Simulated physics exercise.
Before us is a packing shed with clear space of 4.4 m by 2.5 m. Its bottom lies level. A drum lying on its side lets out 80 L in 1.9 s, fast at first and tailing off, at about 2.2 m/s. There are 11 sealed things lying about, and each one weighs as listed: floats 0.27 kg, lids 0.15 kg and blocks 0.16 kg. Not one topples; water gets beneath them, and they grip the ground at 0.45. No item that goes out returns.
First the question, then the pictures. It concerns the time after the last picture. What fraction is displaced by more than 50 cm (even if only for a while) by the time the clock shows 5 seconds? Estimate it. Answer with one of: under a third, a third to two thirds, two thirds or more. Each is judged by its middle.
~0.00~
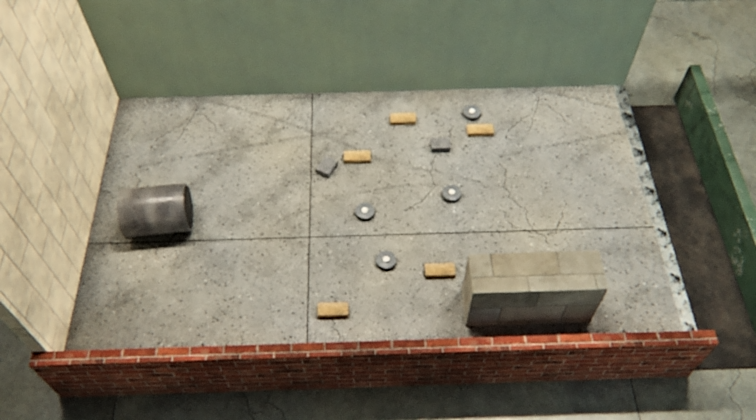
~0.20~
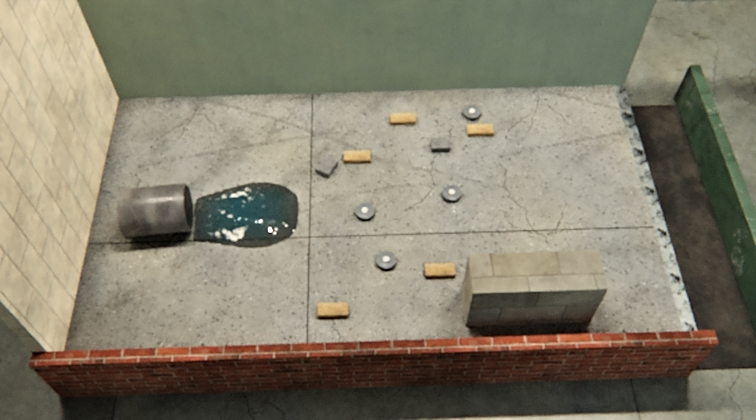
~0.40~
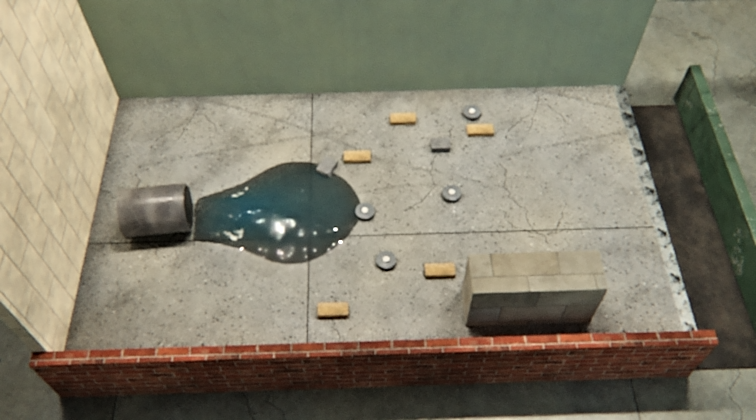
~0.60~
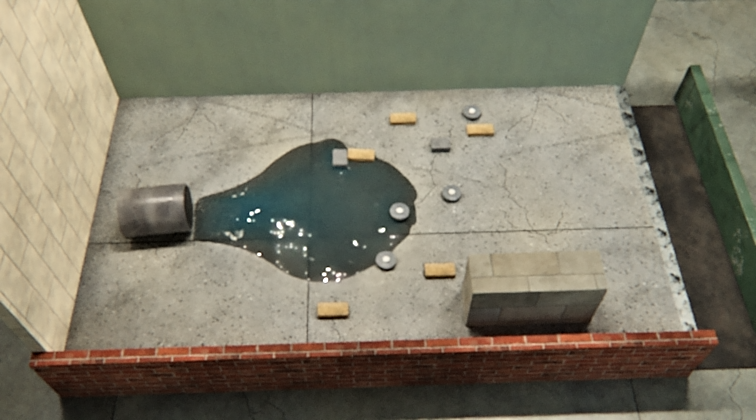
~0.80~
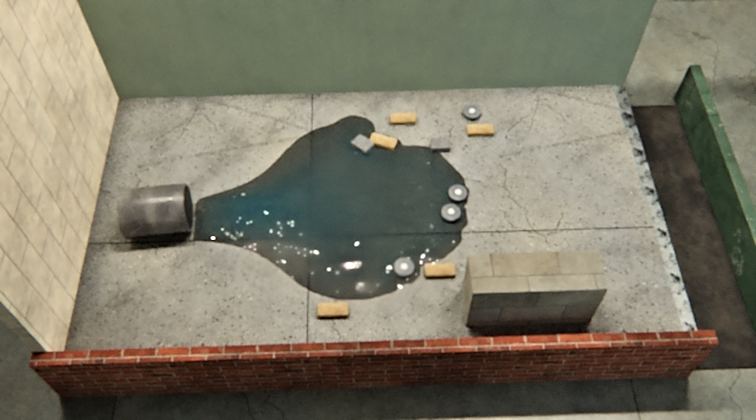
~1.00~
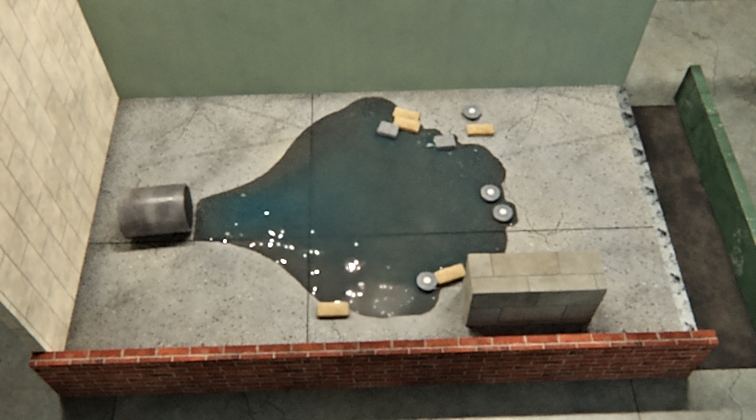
Two thirds or more.
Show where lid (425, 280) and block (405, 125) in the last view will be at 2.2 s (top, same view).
Near (433, 335) and (541, 96).
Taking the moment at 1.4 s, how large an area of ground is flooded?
That flooded area is roughly 4.5 m2.
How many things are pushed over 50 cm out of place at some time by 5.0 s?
By my count, the number is 10.
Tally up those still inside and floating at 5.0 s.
Answer: 0.
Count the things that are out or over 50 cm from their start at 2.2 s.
By my tally, 10.
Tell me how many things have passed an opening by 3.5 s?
The count is 8.
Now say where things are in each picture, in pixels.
A lid at (365, 211), on the bottom; a float at (327, 165), on the bottom; water covers 0.0 m2; 0 of 11 have shifted, in the first picture.
A lid at (365, 211), on the bottom; a float at (327, 165), on the bottom; 0.4 m2 under water; 0 of 11 have shifted, in the second picture.
A lid at (365, 211) rests on the ground; a float at (327, 165) rests on the ground; water covers 0.8 m2; 0 of 11 have shifted, in the third picture.
A lid at (400, 211), on the bottom, 27 cm from its start; a float at (340, 157), on the bottom, 13 cm from its start; 1.4 m2 under water; 2 of 11 have shifted, in the fourth picture.
A lid at (451, 212) rests on the ground, 68 cm from its start; a float at (363, 142), afloat, 37 cm from its start; water covers 2.2 m2; 4 of 11 have shifted, in the fifth picture.
A lid at (503, 212), on the bottom, 109 cm from its start; a float at (388, 128) floats, 64 cm from its start; 3.0 m2 under water; 6 of 11 have shifted, in the sixth picture.
After 1.4 s 5 of 11 are over 50 cm from their spots; 5 afloat.
After 2.2 s 10 of 11 are over 50 cm from their spots; 8 afloat.
After 3.5 s 9 of 11 are over 50 cm from their spots; 1 afloat.
After 5.0 s 10 of 11 are over 50 cm from their spots, and 10 have been at some point; 0 afloat.
